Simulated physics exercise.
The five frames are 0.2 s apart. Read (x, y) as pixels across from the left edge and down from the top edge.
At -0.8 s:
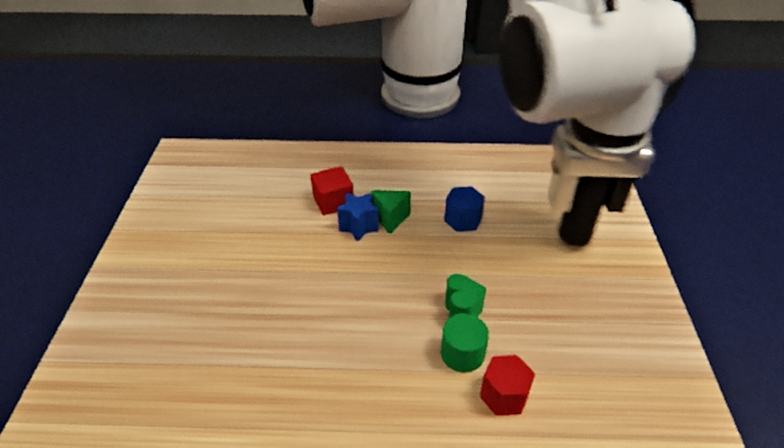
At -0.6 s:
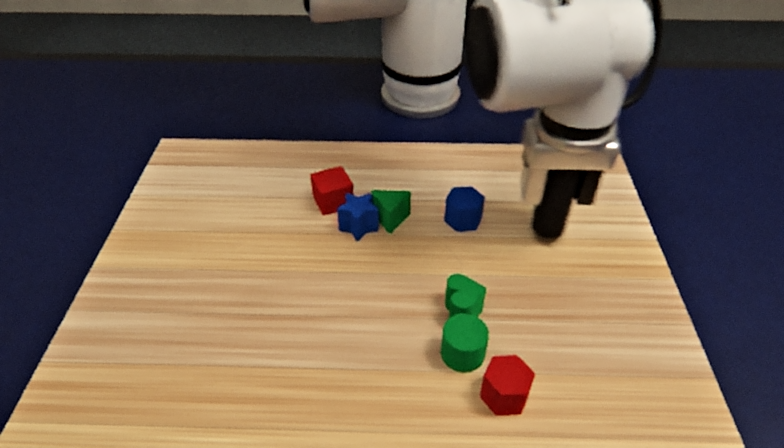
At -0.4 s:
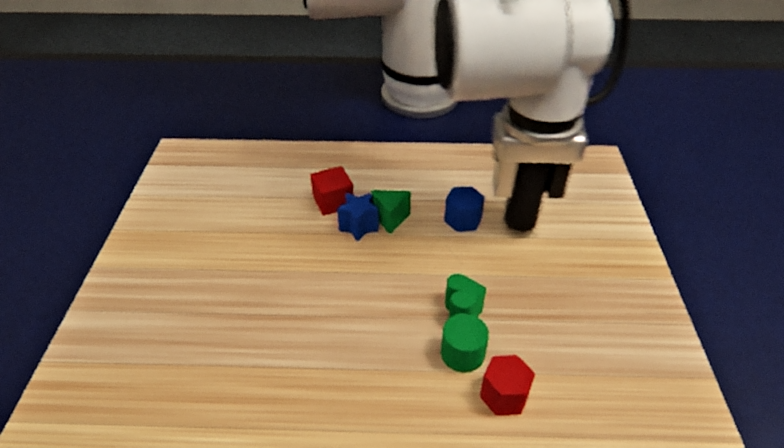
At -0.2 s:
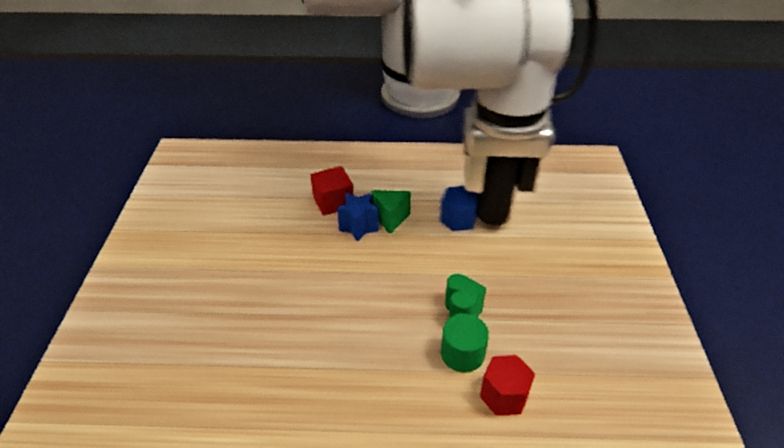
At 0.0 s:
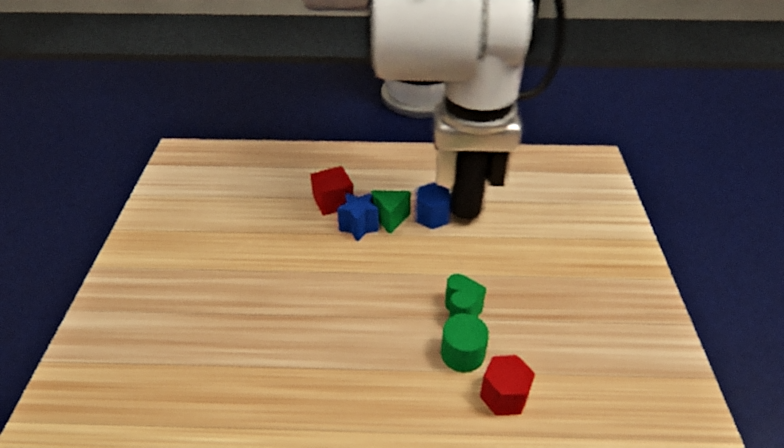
A white robot arm with a black rod moves steadily left above a light wooden board on a dark blue surface, seen from a fixed, raised view. On the board are a red block, blue star, green triangle and blue hexagon near the back, with a green heart, green cylinder and red hexagon nearer. The rod meets the blue hexagon and pushes it left, closer to the triangle, while the others stay still.
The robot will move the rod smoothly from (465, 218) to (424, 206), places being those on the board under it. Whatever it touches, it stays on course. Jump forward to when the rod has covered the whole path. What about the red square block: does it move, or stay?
That block will keep its spot.
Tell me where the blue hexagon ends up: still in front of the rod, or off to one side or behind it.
It is driven along in front.
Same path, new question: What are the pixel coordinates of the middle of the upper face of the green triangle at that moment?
It should be at (361, 190) by then.
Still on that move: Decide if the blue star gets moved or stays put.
It will end up elsewhere.
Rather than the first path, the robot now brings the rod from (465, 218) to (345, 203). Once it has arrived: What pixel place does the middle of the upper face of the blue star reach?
I expect it at (342, 212).
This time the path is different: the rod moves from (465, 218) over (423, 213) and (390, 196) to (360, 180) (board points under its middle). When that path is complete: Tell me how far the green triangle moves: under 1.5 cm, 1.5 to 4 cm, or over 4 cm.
It's set to move over 4 cm.
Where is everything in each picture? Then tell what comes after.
Rod's lower end at (575, 234); red square block at (331, 179); blue star at (358, 204); green triangle at (391, 197); blue hexagon at (466, 197), in the first picture.
Rod at (548, 227); blocks still, in the second picture.
Rod at (521, 221); blocks still, in the third picture.
Rod at (493, 215); blue hexagon at (461, 196), in the fourth picture.
Rod at (466, 209); red square block at (331, 179); blue star at (358, 204); green triangle at (391, 197); blue hexagon at (434, 194), in the fifth picture.
The first path, step by step. Halfway along, rod at (445, 203); blue star at (352, 205), turned 25° anticlockwise; green triangle at (377, 193), turned 15° anticlockwise; blue hexagon at (412, 188).
At the end, rod at (424, 197); red square block still; blue star at (346, 207), turned 50° anticlockwise; green triangle at (361, 190), turned 35° anticlockwise; blue hexagon at (391, 182).
